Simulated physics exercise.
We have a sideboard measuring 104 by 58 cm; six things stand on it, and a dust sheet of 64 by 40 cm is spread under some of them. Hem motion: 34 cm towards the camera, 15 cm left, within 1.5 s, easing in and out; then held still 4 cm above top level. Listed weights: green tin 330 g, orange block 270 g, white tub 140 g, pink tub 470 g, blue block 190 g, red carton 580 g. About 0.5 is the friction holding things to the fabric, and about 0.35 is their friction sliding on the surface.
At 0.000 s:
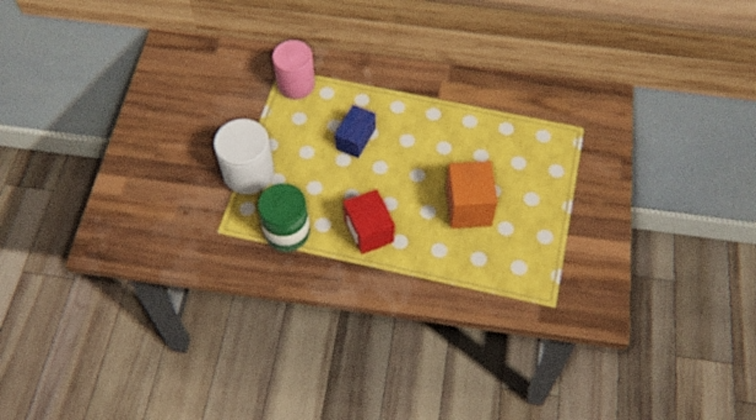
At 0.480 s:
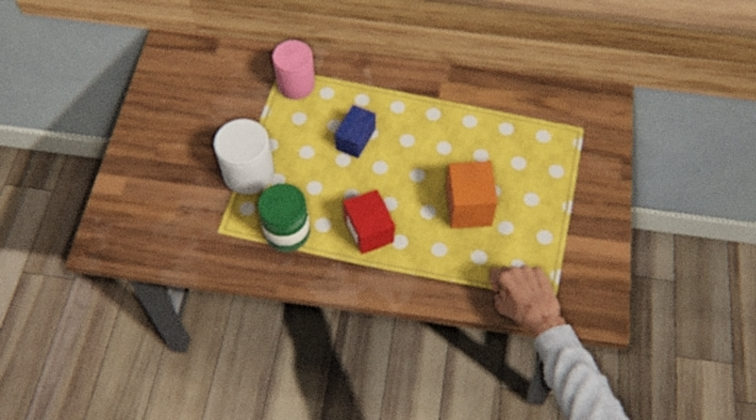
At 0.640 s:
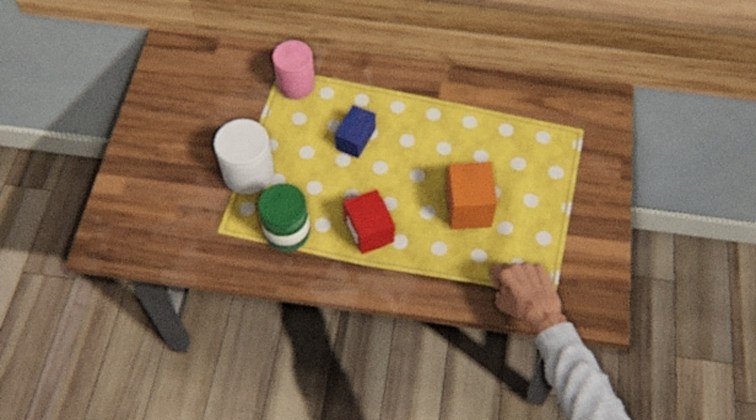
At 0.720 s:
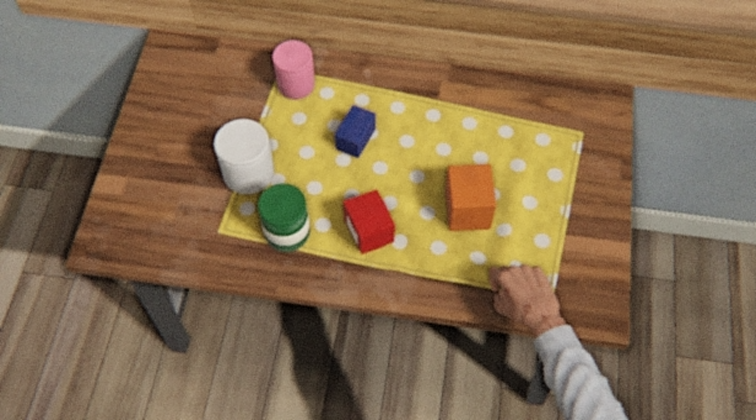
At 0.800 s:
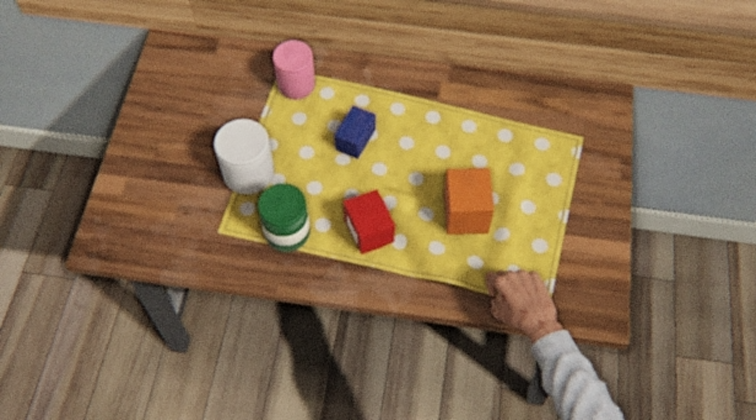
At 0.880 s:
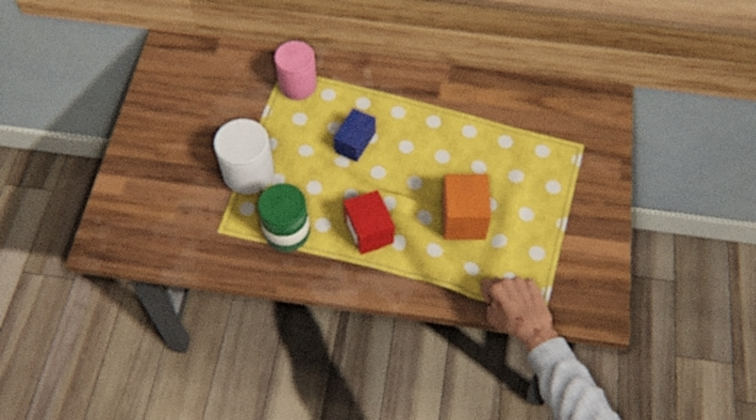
On a wooden sideboard holding tubs, a green tin and coloured blocks, a hand took hold of the yellow spotted cloth's front edge and slowly pulled it slightly forward, shifting the orange block with it.
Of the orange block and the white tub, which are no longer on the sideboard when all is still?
When all is still: The orange block - no longer on it, the white tub - still there.
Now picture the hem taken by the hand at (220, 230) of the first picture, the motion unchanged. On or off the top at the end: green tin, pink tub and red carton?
Afterwards green tin comes off, pink tub is still on top and red carton comes off.
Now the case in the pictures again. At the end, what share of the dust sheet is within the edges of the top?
Share within the edges: Approx. 45 %.
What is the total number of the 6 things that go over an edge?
That works out to 2 of them.
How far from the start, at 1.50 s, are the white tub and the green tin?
I'd put the white tub at some 4 centimetres and the green tin at some 4 centimetres.
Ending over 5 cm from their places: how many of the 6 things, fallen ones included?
That comes to 6 of the things.
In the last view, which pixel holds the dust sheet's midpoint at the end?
Its centre lands at about (365, 324).
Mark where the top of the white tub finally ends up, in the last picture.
The top ends up close to (274, 170) in the last picture.
By 1.2 s, 95 % of the dust sheet is still over the top; orange block 11 cm off its start, white tub 2 cm off its start, blue block 6 cm off its start.
By 1.5 s, 80 % of the dust sheet is still over the top; orange block 22 cm off its start, white tub 4 cm off its start, pink tub 14 cm off its start.
By 1.8 s, 55 % of the dust sheet is still over the top; orange block 35 cm off its start at (432, 379), white tub 8 cm off its start at (271, 164), red carton on its side, 24 cm off its start at (312, 345).
By 2.1 s, 45 % of the dust sheet is still over the top; orange block over the edge, white tub 9 cm off its start, red carton over the edge.
By 3.7 s, 45 % of the dust sheet is still over the top; orange block over the edge, white tub 9 cm off its start at (274, 170), red carton over the edge, pink tub 29 cm off its start at (392, 147).
